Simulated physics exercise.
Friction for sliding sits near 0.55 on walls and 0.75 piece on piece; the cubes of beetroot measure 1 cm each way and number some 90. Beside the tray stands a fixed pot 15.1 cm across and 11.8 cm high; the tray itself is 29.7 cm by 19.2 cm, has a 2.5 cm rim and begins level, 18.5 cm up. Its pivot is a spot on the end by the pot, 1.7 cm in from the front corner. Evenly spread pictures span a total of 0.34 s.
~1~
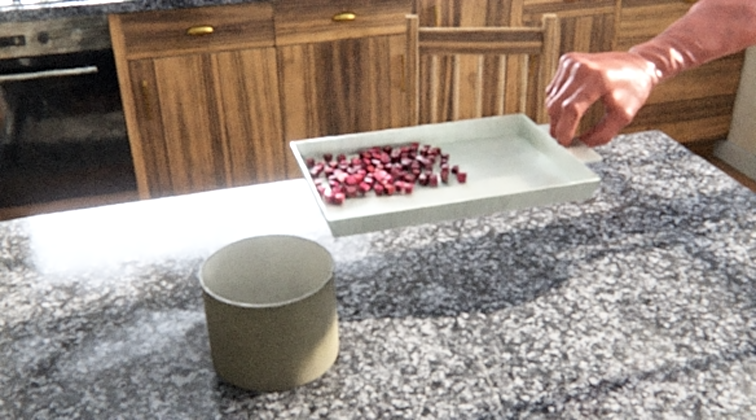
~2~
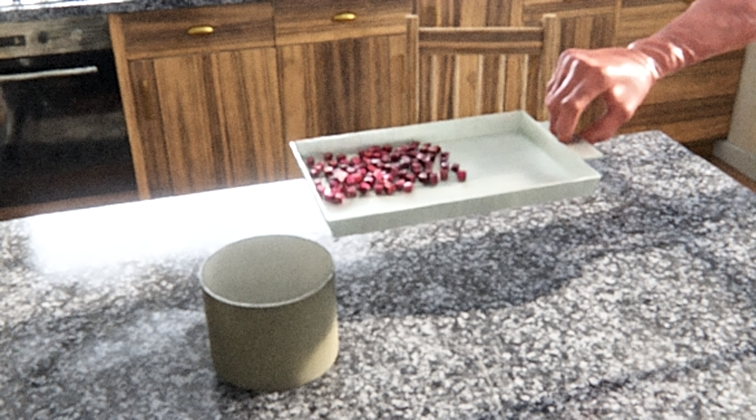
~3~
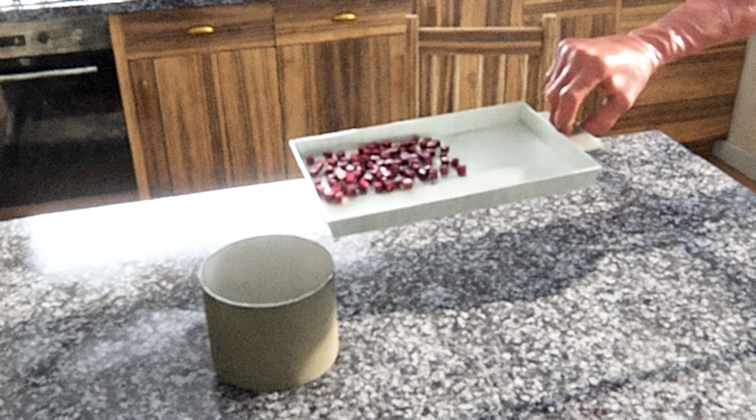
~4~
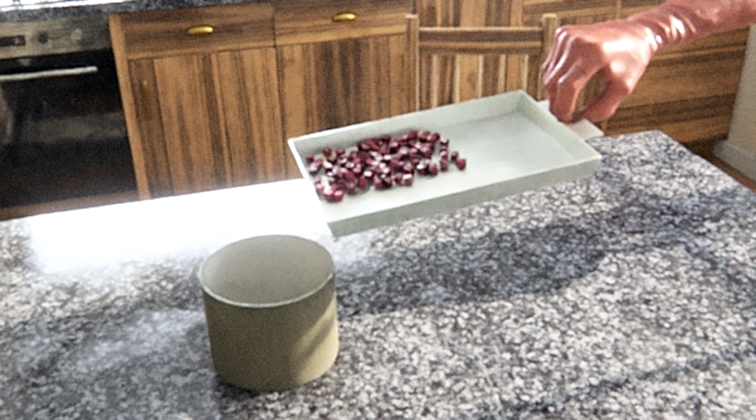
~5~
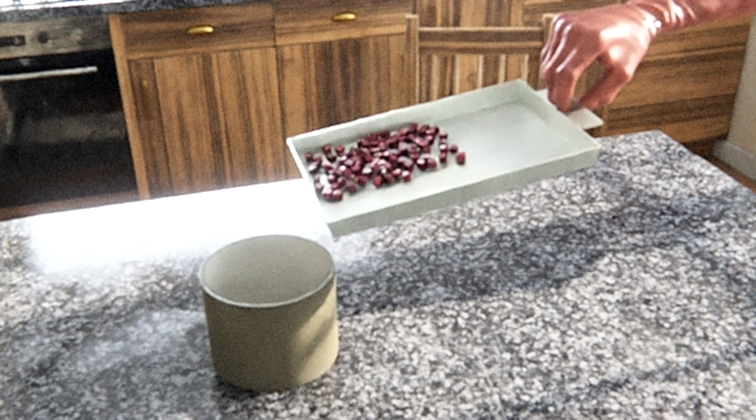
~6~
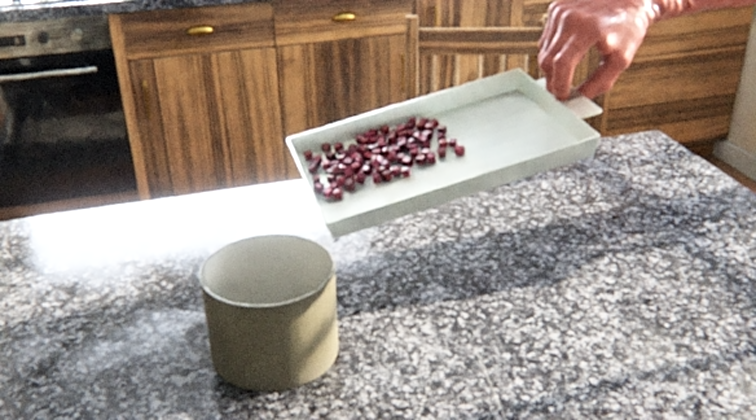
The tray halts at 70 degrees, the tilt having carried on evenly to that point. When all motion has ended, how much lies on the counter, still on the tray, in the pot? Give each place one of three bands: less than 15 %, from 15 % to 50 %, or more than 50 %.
Counter - less than 15 %; tray - more than 50 %; pot - less than 15 %.
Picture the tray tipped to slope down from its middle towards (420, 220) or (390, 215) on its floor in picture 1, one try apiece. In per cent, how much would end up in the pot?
That would be close to 0 per cent, then close to 0 per cent.
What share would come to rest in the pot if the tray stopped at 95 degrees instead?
Result: Close to 80 %.
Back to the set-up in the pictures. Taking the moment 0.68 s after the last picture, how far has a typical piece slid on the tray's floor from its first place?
About 3 cm.
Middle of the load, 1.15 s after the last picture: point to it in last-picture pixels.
I'd put it close to (315, 161).
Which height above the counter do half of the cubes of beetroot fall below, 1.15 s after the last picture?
I'd put it near 24 cm.
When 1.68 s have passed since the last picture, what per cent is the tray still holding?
Roughly 100 per cent.
Then, 0.68 s after the last picture, tilt 38 degrees; the tray holds 100 %, the pot 0 %.
Then, 1.15 s after the last picture, tilt 57 degrees; the tray holds 100 %, the pot 0 %.
Then, 1.68 s after the last picture, tilt 70 degrees; the tray holds 100 %, the pot 0 %.
In the end, counter 0 %, tray 100 %, pot 0 %.
